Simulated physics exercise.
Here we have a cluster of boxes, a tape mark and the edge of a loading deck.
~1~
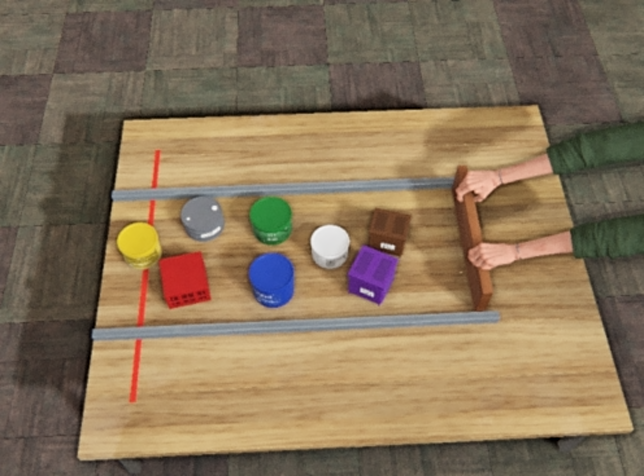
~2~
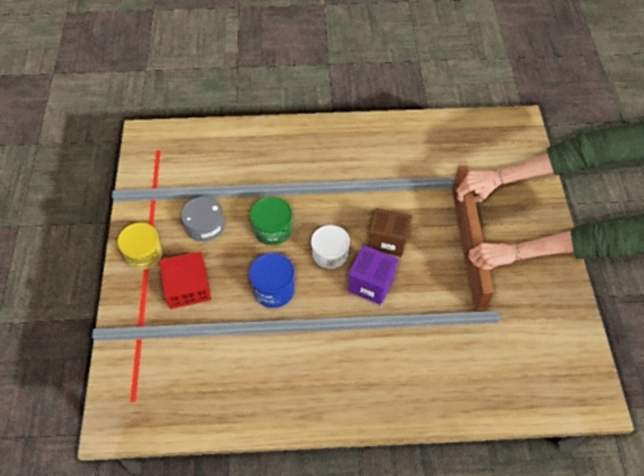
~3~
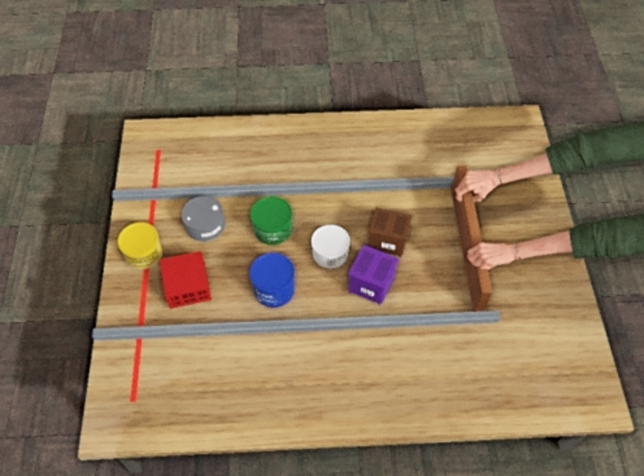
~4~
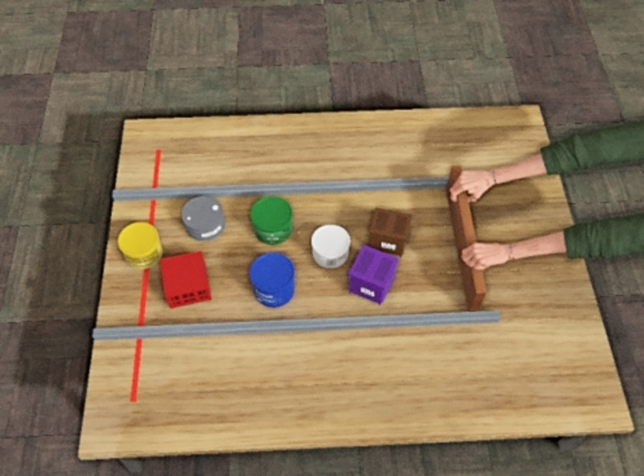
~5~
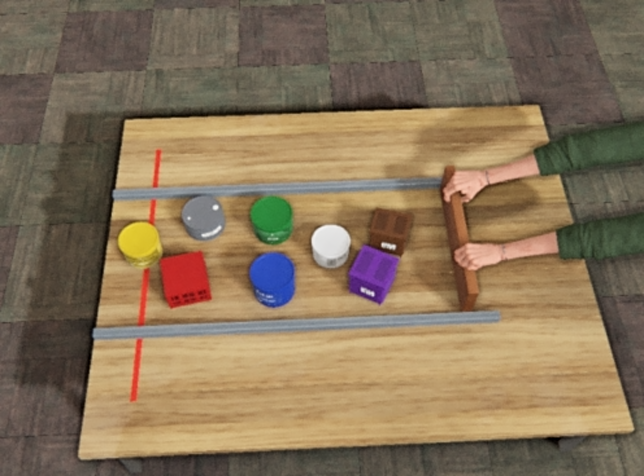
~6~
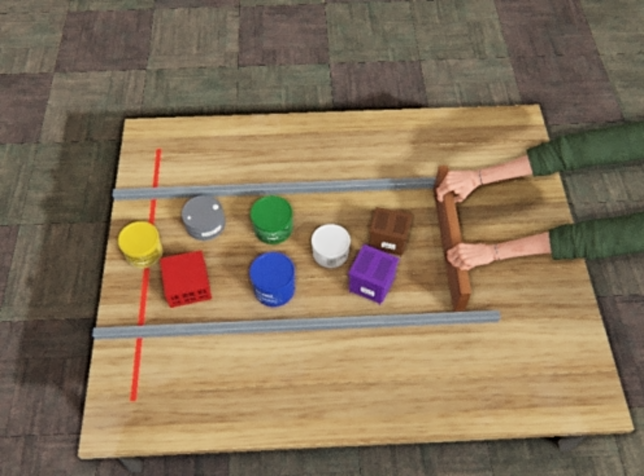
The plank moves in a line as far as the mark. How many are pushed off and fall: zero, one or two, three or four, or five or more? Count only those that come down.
The number that fall off is five or more.
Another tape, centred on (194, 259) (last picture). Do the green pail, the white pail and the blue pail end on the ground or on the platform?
The green pail survives; the white pail remains up; the blue pail stays on.
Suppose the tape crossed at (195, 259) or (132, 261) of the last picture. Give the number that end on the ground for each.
In that order 2 and 5.
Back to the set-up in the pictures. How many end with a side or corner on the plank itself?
That makes 3.
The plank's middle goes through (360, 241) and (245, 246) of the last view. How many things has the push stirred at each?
3 and 8.
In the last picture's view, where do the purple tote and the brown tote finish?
The purple tote stops around (120, 294); the brown tote around (126, 250).
Soon after, none off yet; yellow pail at rest near (141, 246); red crate at rest near (186, 279); grey canister at rest near (204, 218).
Then, none off yet; yellow pail at rest near (141, 246); red crate moved a little near (177, 279); grey canister at rest near (204, 218).
Further on, none off yet; yellow pail moved about its own width near (112, 238); red crate moved well along near (105, 276); grey canister moved about its own width near (146, 218).
At rest, the number that fall off is five or more; fallen, white pail, blue pail, grey canister, red crate and yellow pail.
